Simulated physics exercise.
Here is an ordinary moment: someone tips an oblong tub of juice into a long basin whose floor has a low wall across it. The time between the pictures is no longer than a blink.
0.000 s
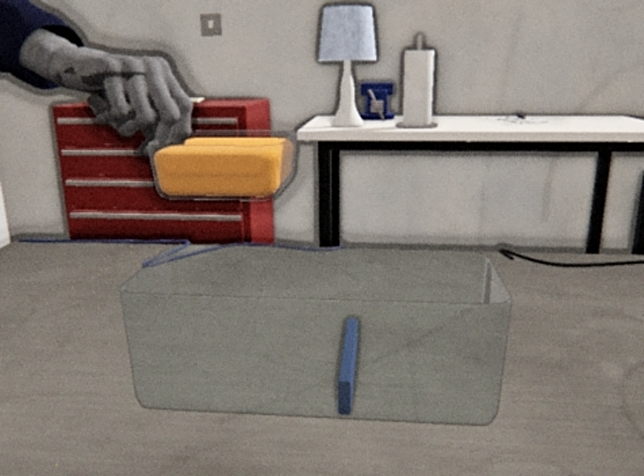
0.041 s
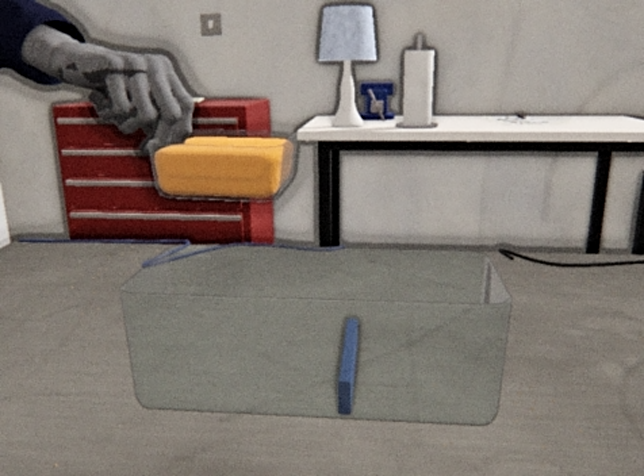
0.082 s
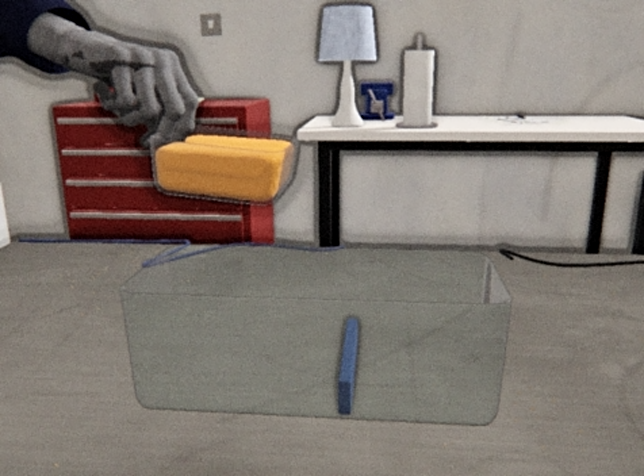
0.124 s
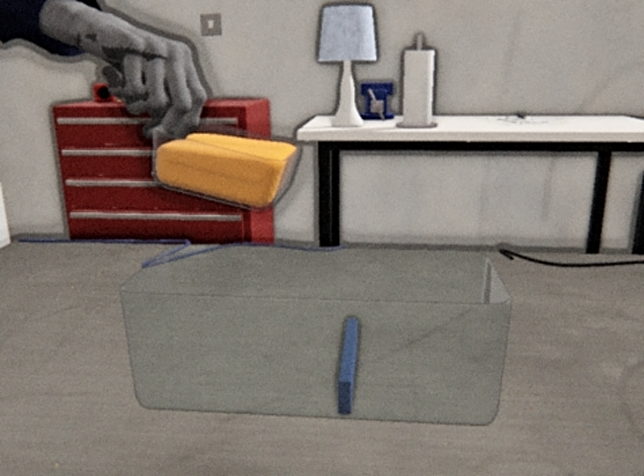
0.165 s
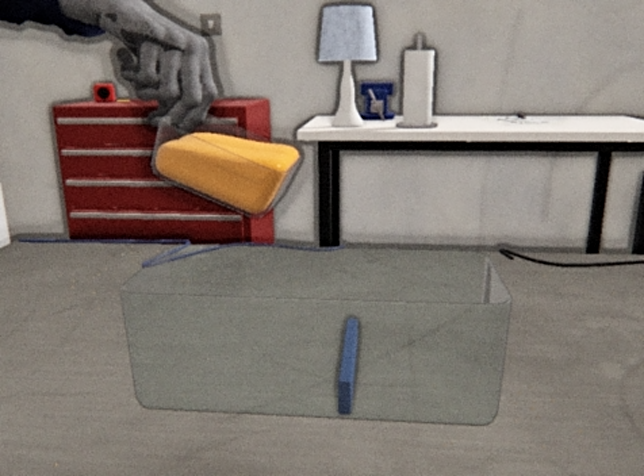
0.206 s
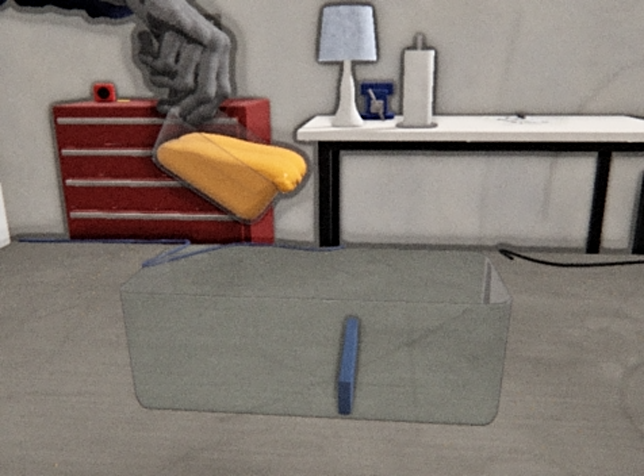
To begin with, a grey hand at the upper left holds an oblong tub of orange juice level above a long, clear basin with a low blue wall across its floor. The hand then shifts rightward, tilting the tub steadily more steeply, right end downward, while the basin stays still.
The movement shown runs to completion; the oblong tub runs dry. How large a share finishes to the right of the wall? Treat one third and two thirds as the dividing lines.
By the end, between a third and two thirds sits to the right of the wall.
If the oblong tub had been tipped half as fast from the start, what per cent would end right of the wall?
Somewhere near 60 percent.
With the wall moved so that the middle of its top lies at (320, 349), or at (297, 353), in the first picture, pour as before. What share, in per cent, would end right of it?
About 75 % for the first and about 80 % for the second.
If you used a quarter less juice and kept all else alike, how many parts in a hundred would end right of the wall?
Some 20 parts in a hundred.
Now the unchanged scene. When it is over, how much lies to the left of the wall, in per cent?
55 % or thereabouts.
A moment on, the oblong tub is tipped on its side and 8 per cent is still to pour, 34 is left of the wall and 28 right of it.
Next, the oblong tub is tipped right over and 1 per cent is still to pour, 52 is left of the wall and 43 right of it.
Then the oblong tub is tipped right over and 0 per cent is still to pour, 55 is left of the wall and 42 right of it.
Later the oblong tub is tipped right over and 0 per cent is still to pour, 55 is left of the wall and 42 right of it.
In the end 55 per cent lies left of the wall, 42 right of it and 2 outside.
